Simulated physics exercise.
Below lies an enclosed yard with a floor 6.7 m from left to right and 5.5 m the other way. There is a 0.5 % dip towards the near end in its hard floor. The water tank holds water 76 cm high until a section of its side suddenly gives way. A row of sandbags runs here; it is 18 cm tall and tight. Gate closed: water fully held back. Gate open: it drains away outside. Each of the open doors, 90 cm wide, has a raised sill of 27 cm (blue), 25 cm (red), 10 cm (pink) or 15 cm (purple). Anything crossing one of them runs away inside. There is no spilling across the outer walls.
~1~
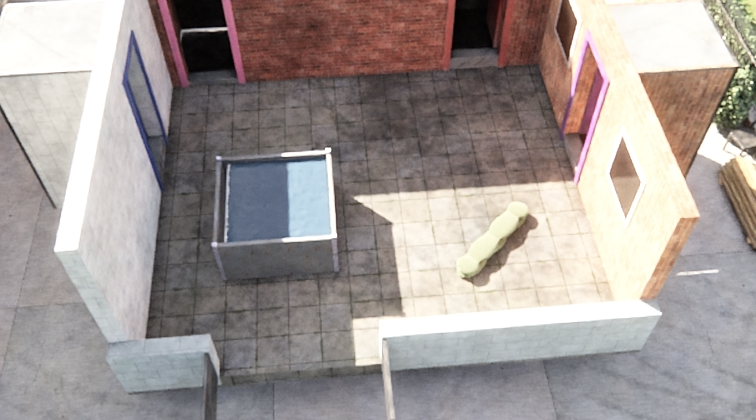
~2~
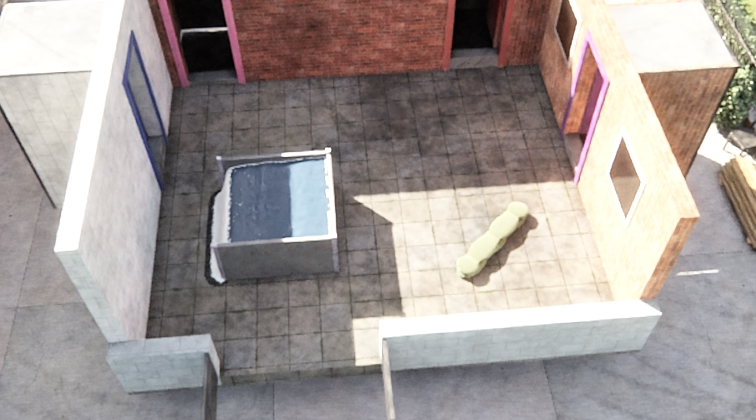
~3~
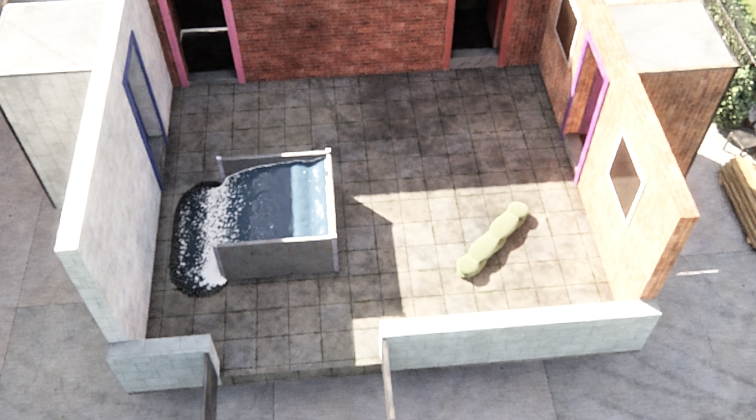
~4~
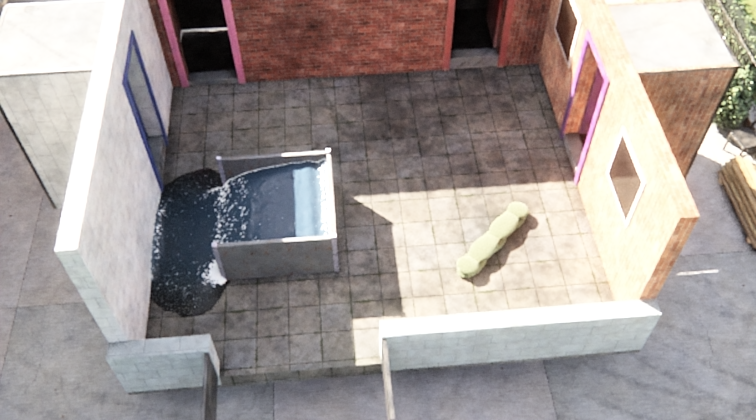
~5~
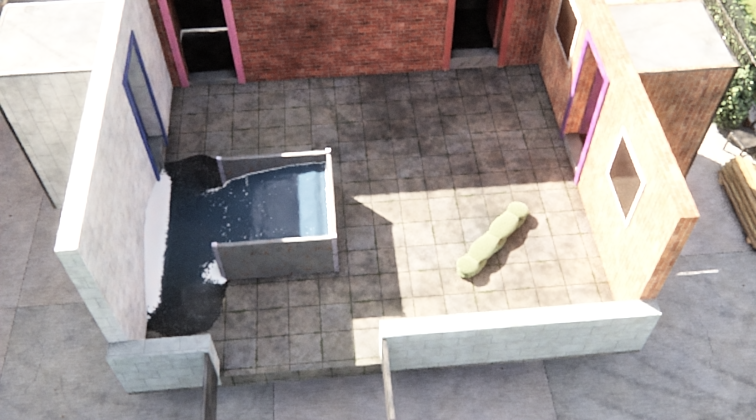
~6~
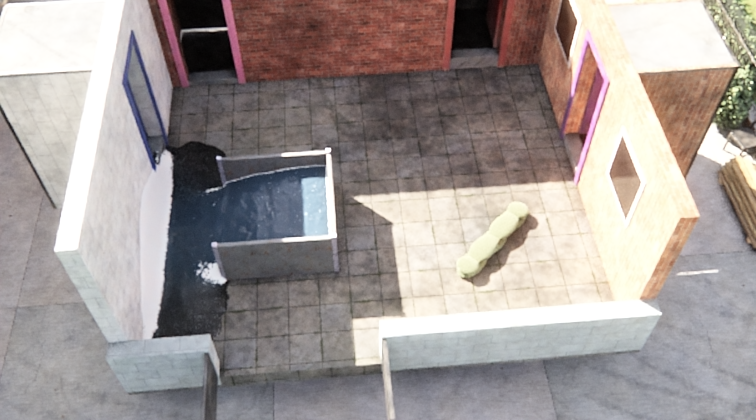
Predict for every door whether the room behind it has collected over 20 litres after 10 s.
At the end, blue door: Less than stated, red door: Less than stated, pink door: More than stated, purple door: Less than stated.
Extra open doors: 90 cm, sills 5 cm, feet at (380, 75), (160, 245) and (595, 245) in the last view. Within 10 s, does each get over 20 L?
Well, the first is on the low side, the second is on the high side, and the third is on the low side.
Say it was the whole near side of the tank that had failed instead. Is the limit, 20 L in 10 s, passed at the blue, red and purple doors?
For blue, too little; for red, too little; for purple, too little.
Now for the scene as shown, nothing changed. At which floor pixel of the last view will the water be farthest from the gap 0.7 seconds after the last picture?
I'd mark it close to (173, 92).
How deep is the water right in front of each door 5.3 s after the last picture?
In centimetres - blue: 5, red: 2, pink: 7, purple: 7.
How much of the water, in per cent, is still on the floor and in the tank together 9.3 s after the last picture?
Still there: Roughly 76 %.
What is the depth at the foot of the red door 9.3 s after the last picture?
Depth: Approx. 4.5 cm.
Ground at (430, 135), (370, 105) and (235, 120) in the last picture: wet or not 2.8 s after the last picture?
Going in order, clear, then covered, then covered.
Then, 0.7 s after the last picture water covers 15 % of the floor and is deepest (53 cm) near (143, 367); blue door 23 cm at the sill, 1 L in, red door not reached, pink door not reached, purple door not reached.
Then, 1.5 s after the last picture water covers 30 % of the floor and is deepest (40 cm) near (143, 367); blue door 17 cm at the sill, 1 L in, red door not reached, pink door 26 cm at the sill, 49 L in, purple door not reached.
Then, 2.8 s after the last picture water covers 50 % of the floor and is deepest (19 cm) near (143, 367); blue door 9 cm at the sill, 1 L in, red door not reached, pink door 18 cm at the sill, 133 L in, purple door not reached.
Then, 5.3 s after the last picture water covers 85 % of the floor and is deepest (11 cm) near (597, 329); blue door 5 cm at the sill, 1 L in, red door 2 cm at the sill, 0 L in, pink door 7 cm at the sill, 154 L in, purple door 7 cm at the sill, 0 L in.
Then, 9.3 s after the last picture water covers 95 % of the floor and is deepest (8 cm) near (590, 265); blue door 4 cm at the sill, 1 L in, red door 4 cm at the sill, 0 L in, pink door 4 cm at the sill, 154 L in, purple door 6 cm at the sill, 0 L in.
